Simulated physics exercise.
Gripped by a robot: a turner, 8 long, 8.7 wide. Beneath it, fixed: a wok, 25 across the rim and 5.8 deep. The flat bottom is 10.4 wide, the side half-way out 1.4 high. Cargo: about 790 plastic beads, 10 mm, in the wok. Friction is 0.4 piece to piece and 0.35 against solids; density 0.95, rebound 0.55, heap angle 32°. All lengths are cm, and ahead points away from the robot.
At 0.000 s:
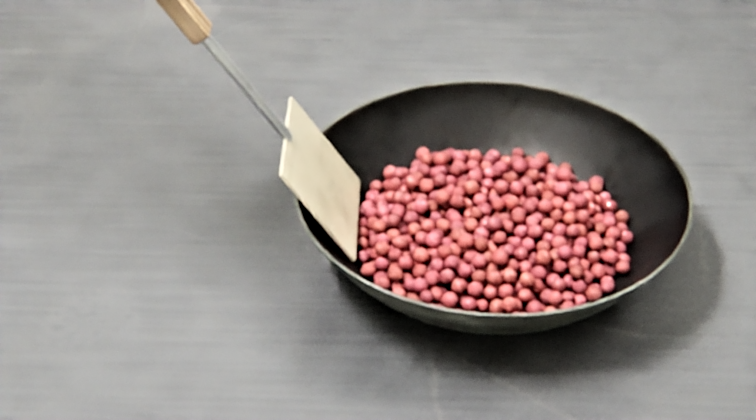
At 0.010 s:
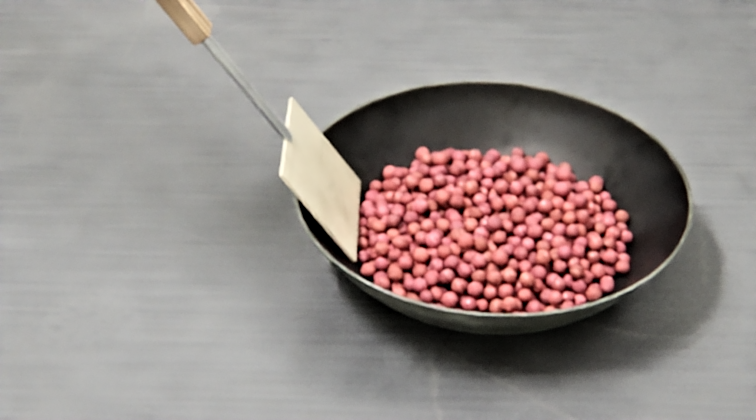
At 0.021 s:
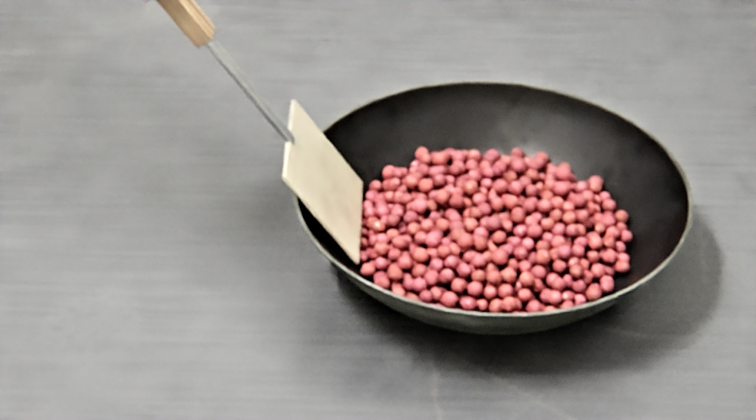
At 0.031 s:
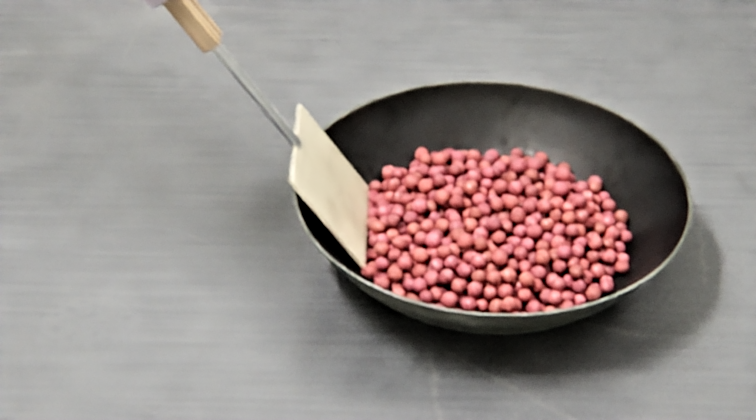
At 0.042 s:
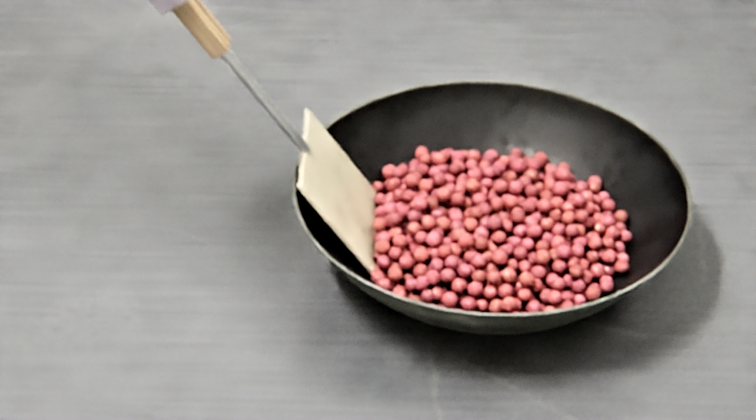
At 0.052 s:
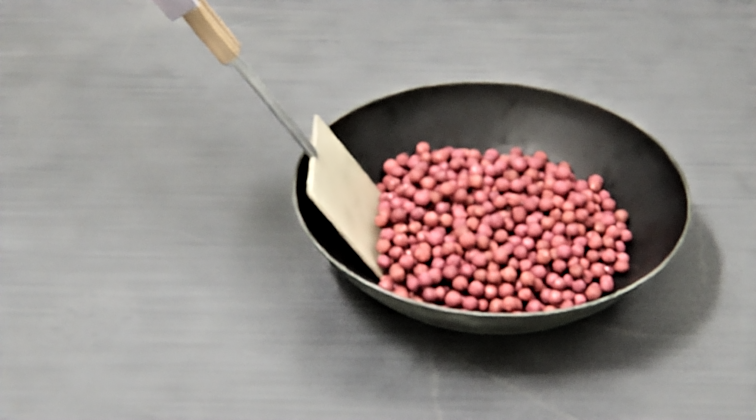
A pale, flat turner with a wooden handle edging slightly right against a heap of pinkish-red beads in a dark wok.
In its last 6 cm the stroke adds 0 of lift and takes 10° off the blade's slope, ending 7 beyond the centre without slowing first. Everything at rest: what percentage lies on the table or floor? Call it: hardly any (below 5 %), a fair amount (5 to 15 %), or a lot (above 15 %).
A fair amount.
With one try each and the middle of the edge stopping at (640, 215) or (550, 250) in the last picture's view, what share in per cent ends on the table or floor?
Estimates, in order: 35 % and 0 %.
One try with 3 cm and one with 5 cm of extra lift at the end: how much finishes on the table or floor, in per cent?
About 10 and 10 per cent.
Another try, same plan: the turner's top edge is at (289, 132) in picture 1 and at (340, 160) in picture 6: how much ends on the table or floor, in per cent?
Roughly 20 percent ends up there.
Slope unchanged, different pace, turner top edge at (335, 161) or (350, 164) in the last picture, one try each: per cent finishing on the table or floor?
Try one roughly 20 per cent; try two roughly 25 per cent.
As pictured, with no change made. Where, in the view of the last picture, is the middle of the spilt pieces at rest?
Centre of the spill: Approx. (743, 277).
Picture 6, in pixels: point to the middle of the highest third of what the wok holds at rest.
Around (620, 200).
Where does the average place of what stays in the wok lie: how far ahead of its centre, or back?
Offset: About 4.5 cm, ahead.
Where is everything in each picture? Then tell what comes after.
The first picture shows turner top edge at (286, 134), sloping 56°; upper third of the load around (490, 222), from x 360 to 625, top at y 155; 794 in the wok.
The second picture shows turner top edge at (286, 135), sloping 56°; upper third of the load around (490, 222), from x 360 to 625, top at y 155.
The third picture shows turner top edge at (289, 137), sloping 56°; upper third of the load around (490, 222), from x 360 to 625, top at y 155.
The fourth picture shows turner top edge at (295, 142), sloping 56°; upper third of the load around (489, 223), from x 360 to 625, top at y 155.
The fifth picture shows turner top edge at (304, 147), sloping 56°; upper third of the load around (488, 221), from x 360 to 625, top at y 155.
The sixth picture shows turner top edge at (312, 153), sloping 56°; upper third of the load around (481, 217), from x 360 to 625, top at y 150; 794 in the wok.
After 0.15 s, sloping 56°, highest piece 5 above the table; 794 in the wok.
After 0.24 s, sloping 52°, highest piece 7 above the table; 794 in the wok.
After 0.49 s, sloping 46°, highest piece 7 above the table; 740 in the wok, 50 on the table or floor, 4 on the blade or in flight.
After 1.54 s, sloping 46°, highest piece 7 above the table; 739 in the wok, 55 on the table or floor.
At rest, 739 in the wok, 55 on the table or floor. That is 7 % on the table or floor.
